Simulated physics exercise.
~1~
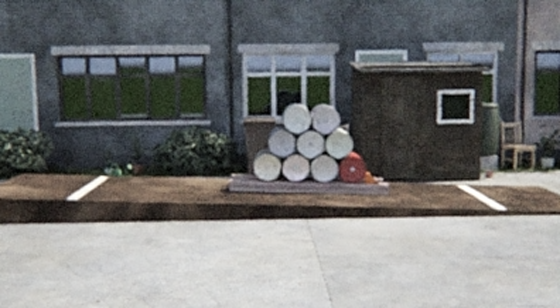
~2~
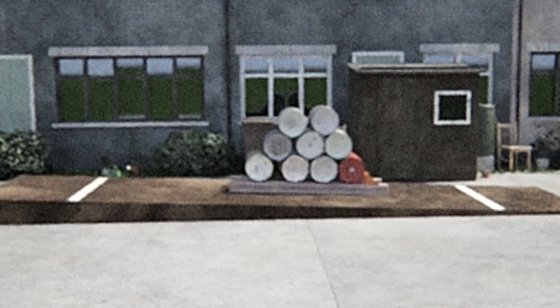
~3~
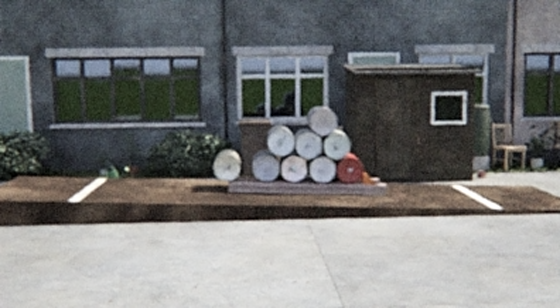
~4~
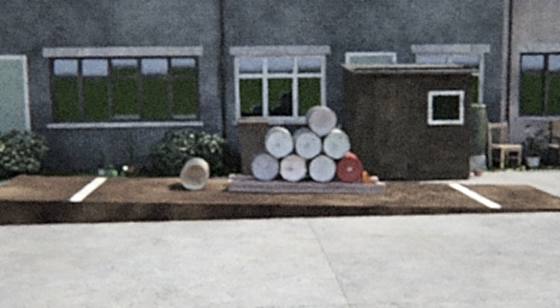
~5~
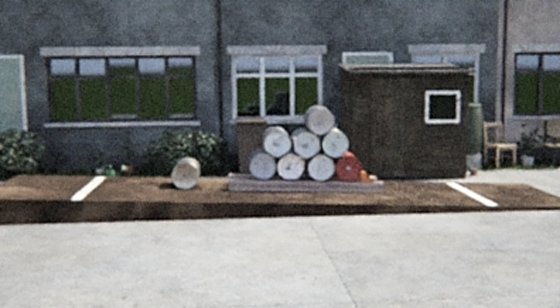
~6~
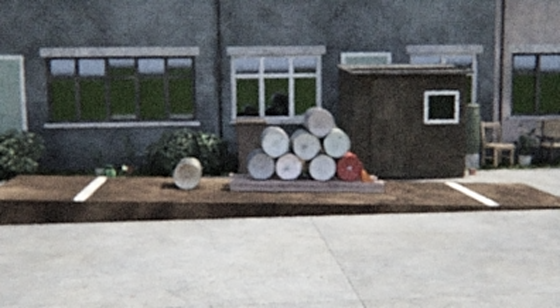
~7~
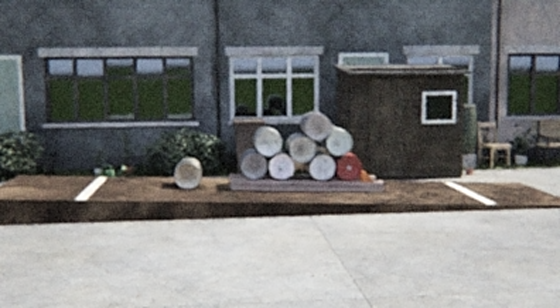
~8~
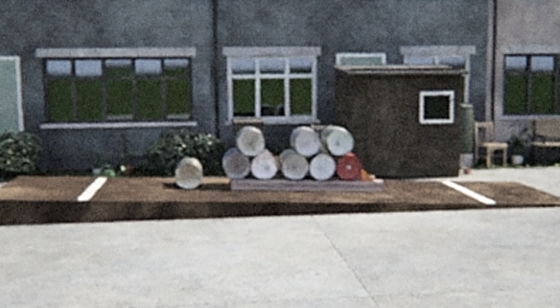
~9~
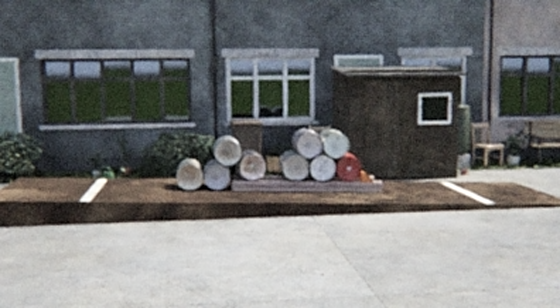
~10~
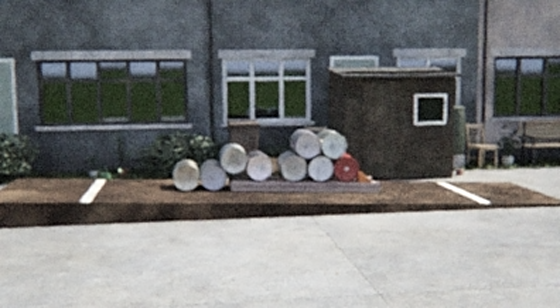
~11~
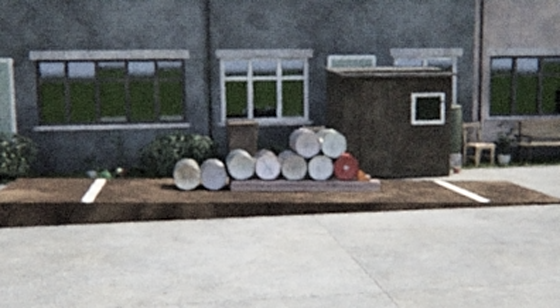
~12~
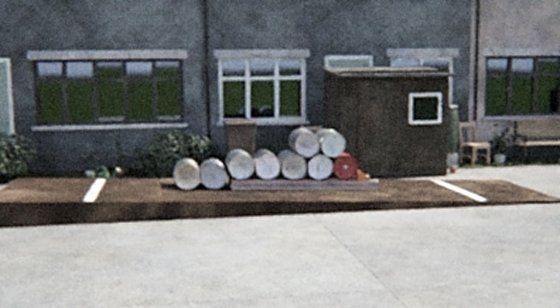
Pale kegs roll off the left end of a triangular stack on low timbers in front of a grey building, one first and another later, as the pile slumps leftward into a lower row, while the red keg stays at the right end of the timbers.
